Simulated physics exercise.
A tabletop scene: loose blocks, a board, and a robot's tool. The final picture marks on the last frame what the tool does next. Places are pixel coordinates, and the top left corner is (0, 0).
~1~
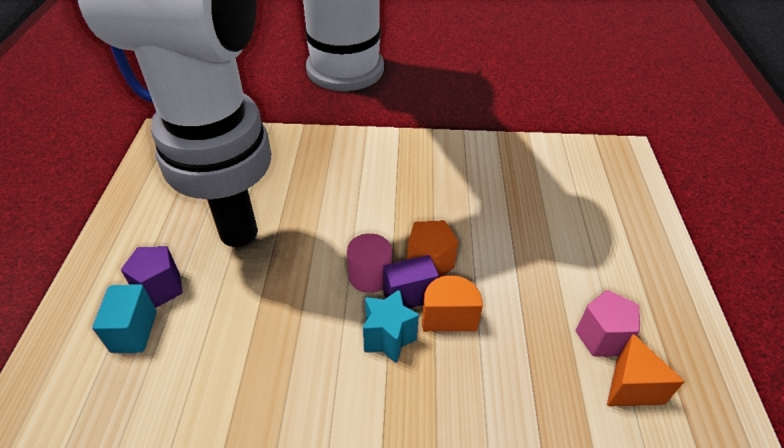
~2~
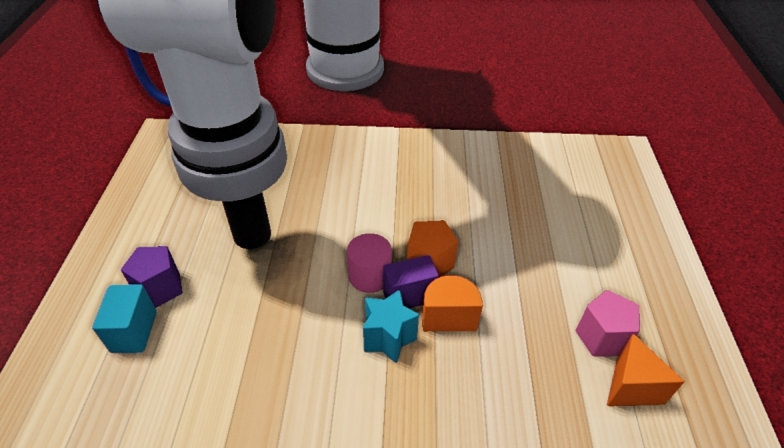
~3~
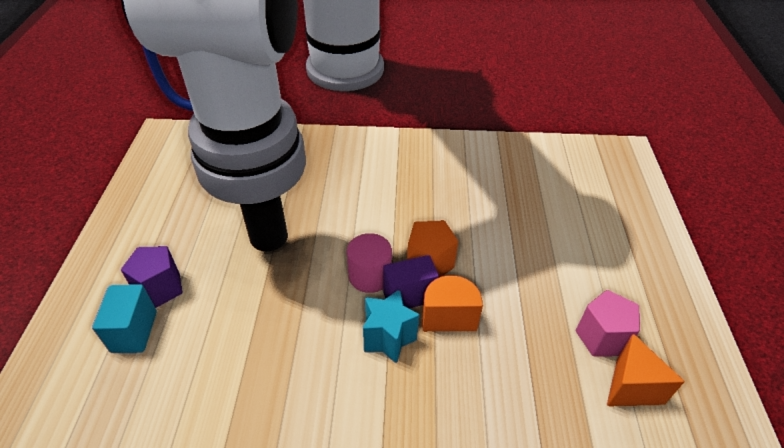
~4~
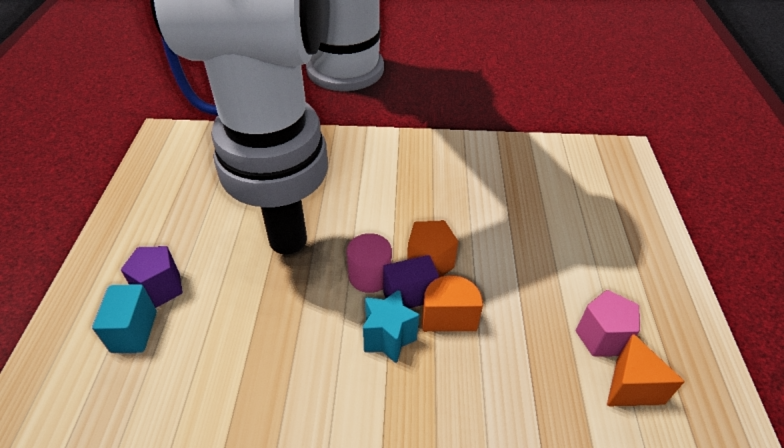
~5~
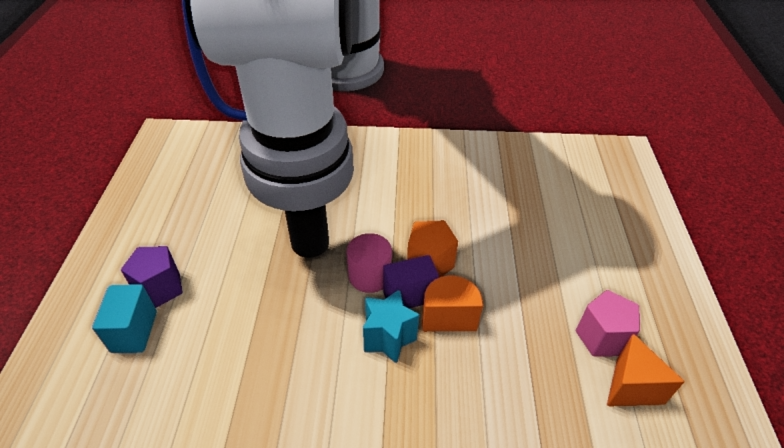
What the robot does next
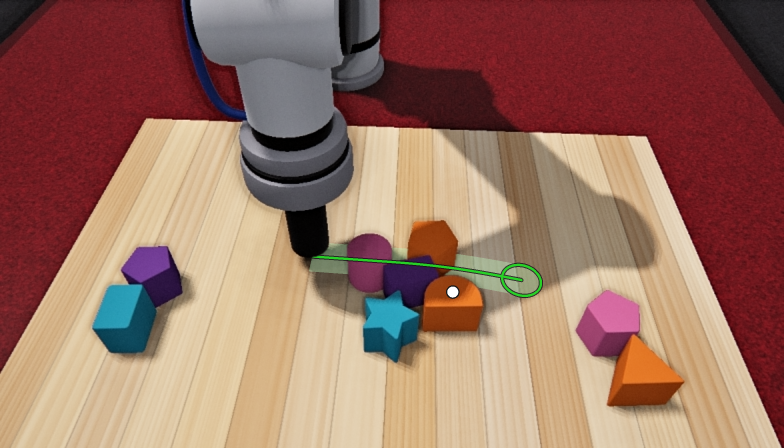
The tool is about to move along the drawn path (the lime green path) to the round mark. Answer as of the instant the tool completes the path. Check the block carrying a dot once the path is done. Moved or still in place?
By the time the path is finished, it has moved at least a centimetre.
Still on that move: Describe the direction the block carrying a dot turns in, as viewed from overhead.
Spin direction: Counter-clockwise.
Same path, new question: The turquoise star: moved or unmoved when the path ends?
Displaced, by a centimetre or more.
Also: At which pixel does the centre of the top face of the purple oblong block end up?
At pixel (443, 314).
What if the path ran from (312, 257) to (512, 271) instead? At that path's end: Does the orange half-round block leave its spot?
I expect so.
The line goes from (312, 257) by way of (416, 264) to (521, 280); the dot is on the orange half-round block.
What follows on the original path. One third of the way, tool at (382, 249); pink cylinder at (400, 265); turquoise star at (398, 322), turned 50° clockwise; purple oblong block at (427, 289), turned 35° anticlockwise; orange half-round block at (467, 300).
Two thirds of the way, tool at (453, 255); pink cylinder at (448, 274); turquoise star at (396, 331), turned 80° clockwise; purple oblong block at (443, 313); orange pentagonal block at (494, 233), turned 35° anticlockwise; orange half-round block at (493, 327), turned 40° anticlockwise.
At the end, tool at (525, 267); pink cylinder at (456, 274); turquoise star at (396, 331), turned 80° clockwise; purple oblong block at (443, 314); orange pentagonal block at (548, 227), turned 80° anticlockwise; orange half-round block at (493, 327), turned 40° anticlockwise.
